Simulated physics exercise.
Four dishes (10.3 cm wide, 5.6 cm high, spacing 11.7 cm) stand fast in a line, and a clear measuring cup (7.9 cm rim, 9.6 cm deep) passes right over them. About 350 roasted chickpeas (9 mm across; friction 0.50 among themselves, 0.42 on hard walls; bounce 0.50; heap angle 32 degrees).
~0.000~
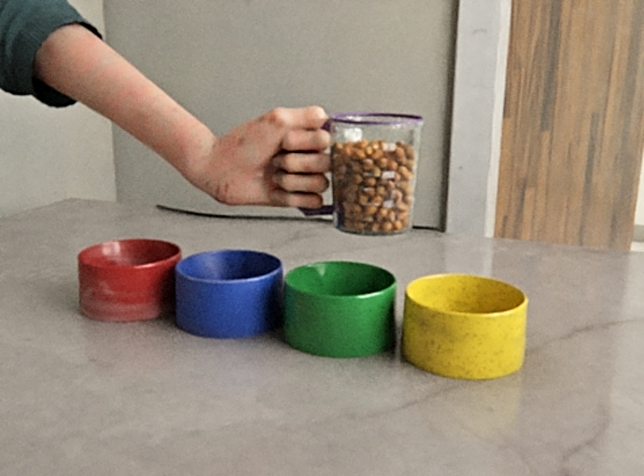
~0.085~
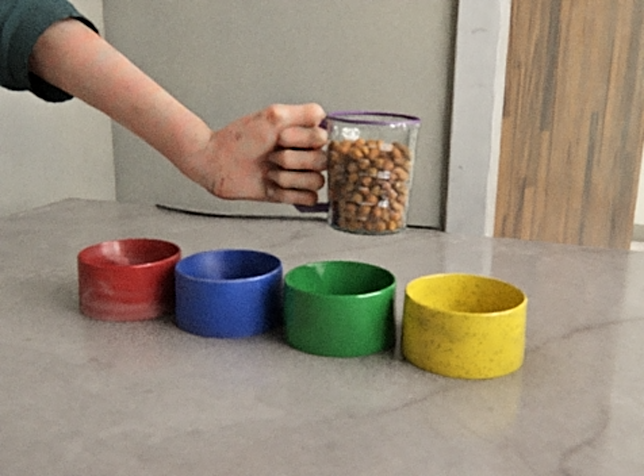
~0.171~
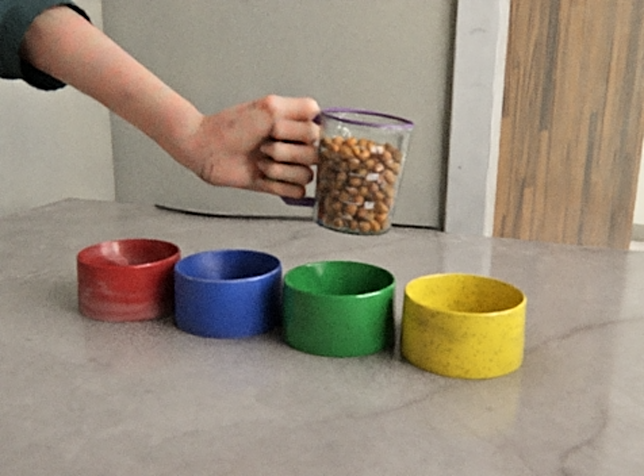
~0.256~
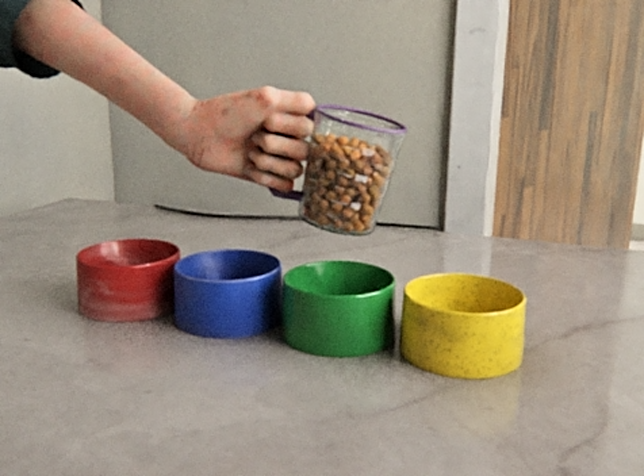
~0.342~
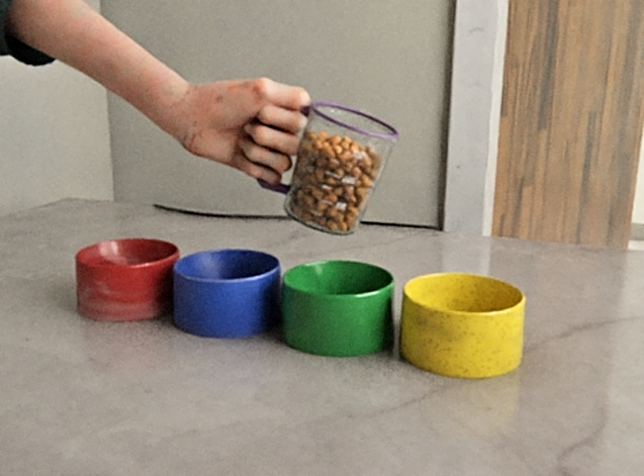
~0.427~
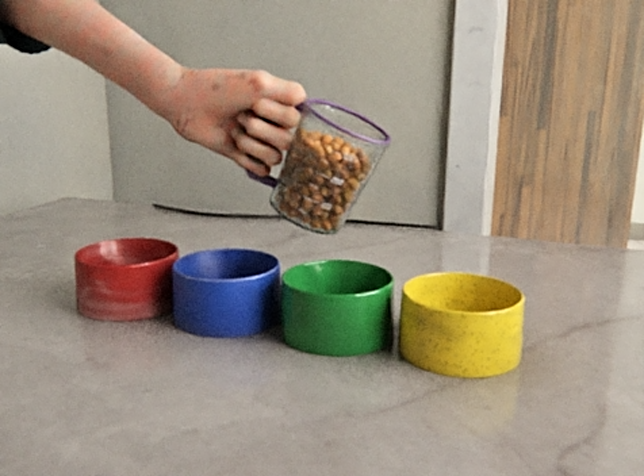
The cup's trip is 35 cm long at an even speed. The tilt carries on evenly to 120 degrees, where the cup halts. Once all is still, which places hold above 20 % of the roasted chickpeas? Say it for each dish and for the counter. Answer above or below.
Red: Below, blue: Above, green: Below, yellow: Below, counter: Below.
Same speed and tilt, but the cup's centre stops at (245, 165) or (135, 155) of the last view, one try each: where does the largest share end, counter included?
Most goes to: Green; blue.
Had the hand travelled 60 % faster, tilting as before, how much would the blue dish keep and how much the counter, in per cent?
In that case blue 0, counter 0.
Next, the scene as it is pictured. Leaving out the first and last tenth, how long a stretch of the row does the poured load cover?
About 6 cm.
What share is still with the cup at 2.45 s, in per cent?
Some 0 per cent of the load.
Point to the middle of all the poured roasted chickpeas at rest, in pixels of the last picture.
Around (225, 292).
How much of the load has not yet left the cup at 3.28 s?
Roughly 0 per cent.
After 1.64 s, tilt 107 degrees; cup holds 90 %, blue 5 %.
After 2.45 s, tilt 120 degrees; cup holds 0 %, blue 95 %.
Then, at 3.28 s, tilt 120 degrees; cup holds 0 %, blue 95 %.
At rest (3.6 s), red 0 %, blue 95 %, green 0 %, yellow 0 %, counter 0 %.
